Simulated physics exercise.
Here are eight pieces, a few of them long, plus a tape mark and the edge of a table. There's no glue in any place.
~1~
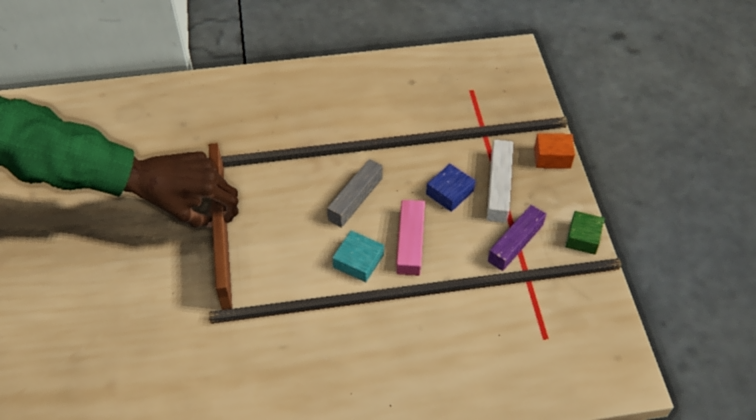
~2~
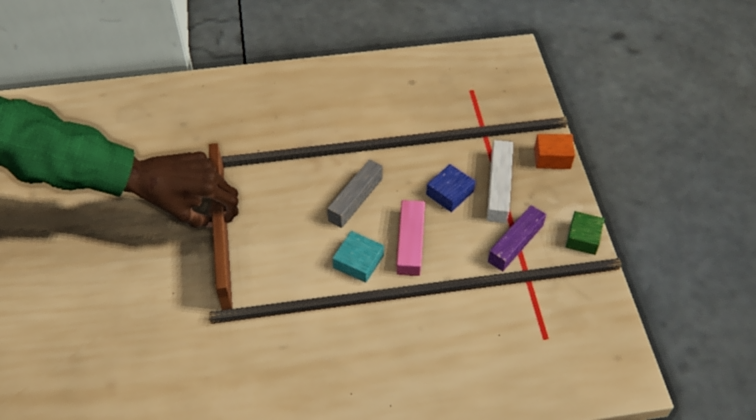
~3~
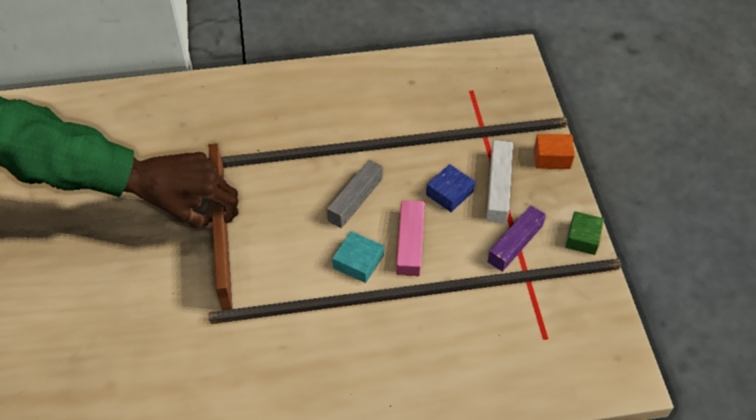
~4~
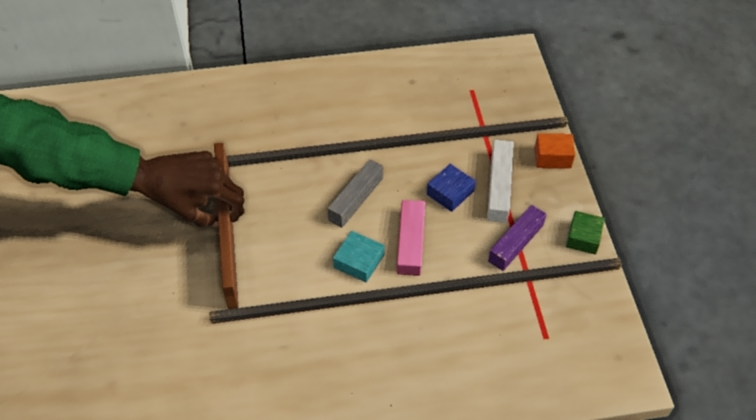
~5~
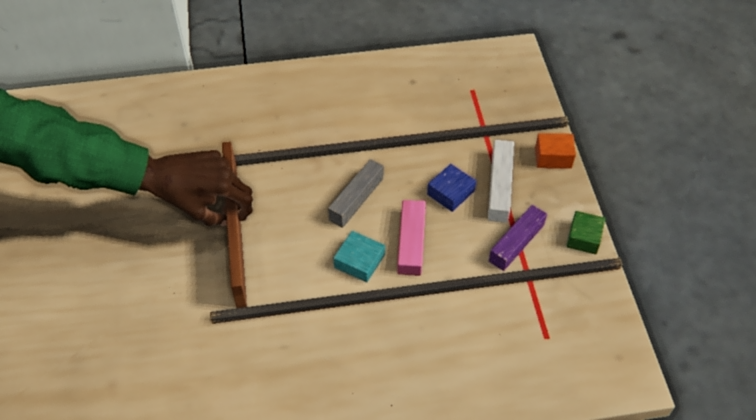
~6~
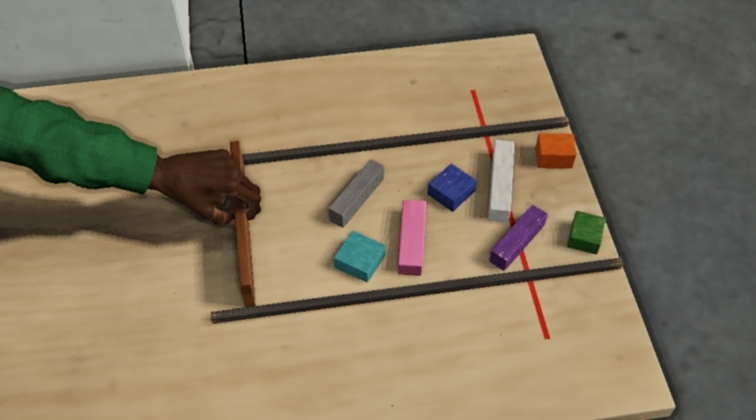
A hand slides a wooden board slightly right between two rails, while the coloured blocks stay still.
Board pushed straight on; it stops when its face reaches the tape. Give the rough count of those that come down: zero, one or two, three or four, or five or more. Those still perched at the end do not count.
You'd see one or two pieces leave the end and fall.
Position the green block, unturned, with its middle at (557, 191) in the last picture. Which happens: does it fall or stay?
Note - green block retained.
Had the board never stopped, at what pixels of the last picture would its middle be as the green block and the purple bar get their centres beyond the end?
The middle is at (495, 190) when it's the green block, and at (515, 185) when it's the purple bar.
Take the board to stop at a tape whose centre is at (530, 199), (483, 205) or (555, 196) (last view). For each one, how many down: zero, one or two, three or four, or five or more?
In turn: Either three or four; zero; five or over.
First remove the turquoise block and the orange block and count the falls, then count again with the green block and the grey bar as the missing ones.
0 and 0.
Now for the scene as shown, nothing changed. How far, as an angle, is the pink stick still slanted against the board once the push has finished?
It is near 0° out of line.
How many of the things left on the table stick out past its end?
It totals 2.
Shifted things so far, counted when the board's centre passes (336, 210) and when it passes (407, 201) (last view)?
At the first spot 2, then 4.
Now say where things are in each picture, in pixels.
Green block (585, 232); orange block (554, 151); white bar (500, 180); board (220, 224); tape (505, 202), in the first frame.
Orange block (554, 151); turquoise block (359, 256), in the second frame.
White bar (500, 181); grey bar (356, 193), in the third frame.
Green block (585, 232); purple bar (518, 237), in the fourth frame.
Orange block (555, 151); blue block (451, 187), in the fifth frame.
Green block (587, 232); orange block (556, 151); white bar (501, 181); board (242, 221); tape (506, 201), in the sixth frame.
A little later, none off yet; green block at rest near (587, 232); orange block at rest near (556, 151); white bar at rest near (501, 181).
Next, none off yet; green block at rest near (588, 232); orange block at rest near (556, 151); white bar shifted a little near (532, 176).
When it is over, the number that fall off is one or two; down, green block.
